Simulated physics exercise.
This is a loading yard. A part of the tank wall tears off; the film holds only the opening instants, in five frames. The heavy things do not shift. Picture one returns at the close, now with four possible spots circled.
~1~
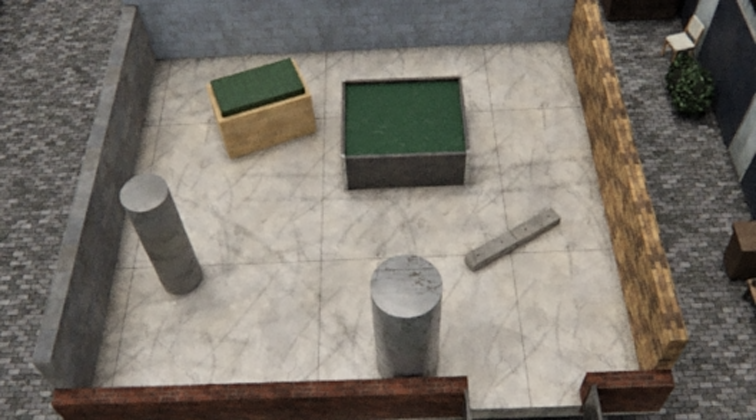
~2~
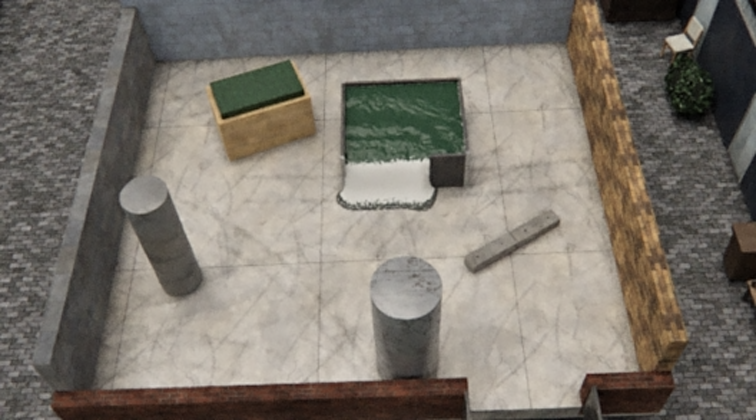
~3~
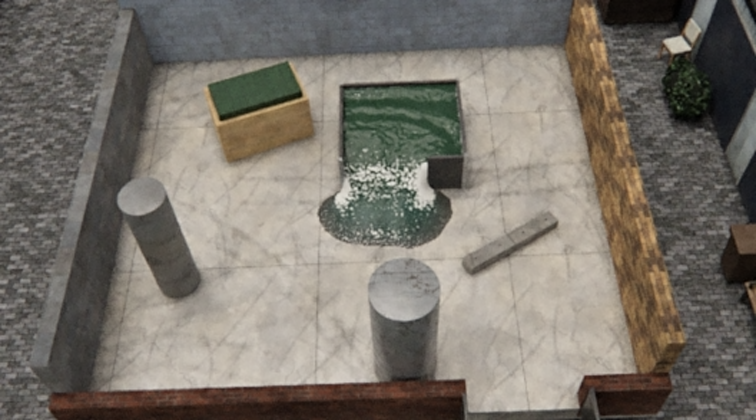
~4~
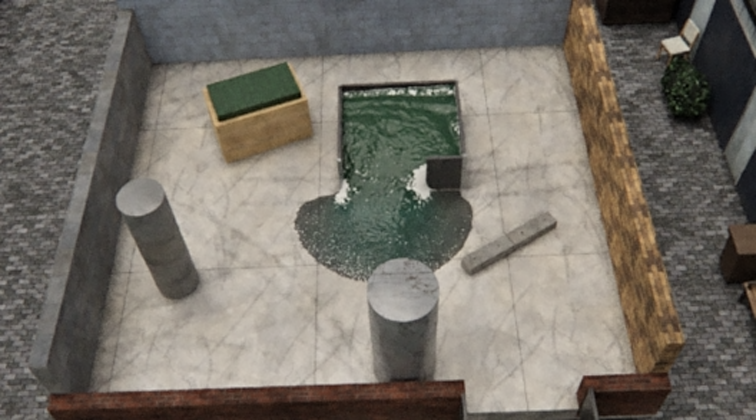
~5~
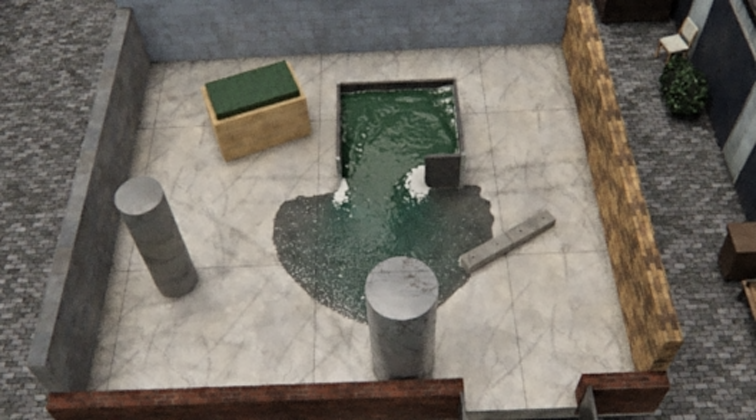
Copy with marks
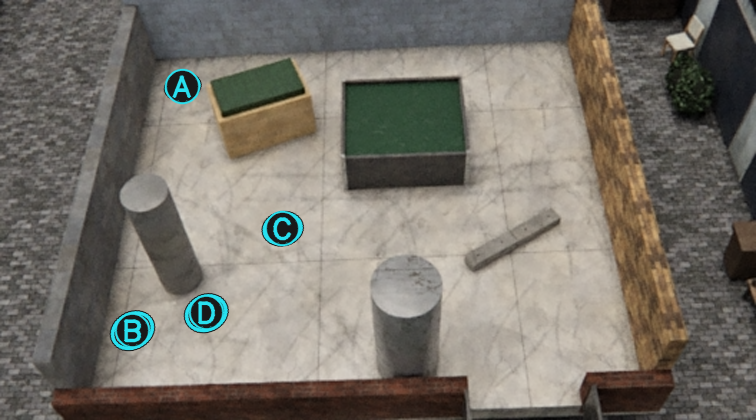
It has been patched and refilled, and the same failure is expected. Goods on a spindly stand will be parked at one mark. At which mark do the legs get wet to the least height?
The best spot is C.
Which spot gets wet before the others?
That would be C.
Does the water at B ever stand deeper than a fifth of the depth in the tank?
Yes.
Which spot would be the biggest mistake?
It is B.
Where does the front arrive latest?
The answer is A.
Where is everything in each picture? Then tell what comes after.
Tank full, its middle at (404, 119); open gate at (526, 378).
Water covers 1 % of the ground and shows as far out as (341, 197).
Water covers 4 % of the ground and shows as far out as (421, 240).
Water covers 8 % of the ground and shows as far out as (319, 255).
Water covers 13 % of the ground and shows as far out as (320, 296).
On the marked copy, A at (182, 86); B at (132, 330); C at (282, 228); D at (206, 312).
If A is chosen, the water peaks at about 16 % of the depth that stood in the tank.
If B is chosen, the water peaks at about 31 % of the depth that stood in the tank.
If C is chosen, the water peaks at about 8 % of the depth that stood in the tank.
If D is chosen, the water peaks at about 18 % of the depth that stood in the tank.
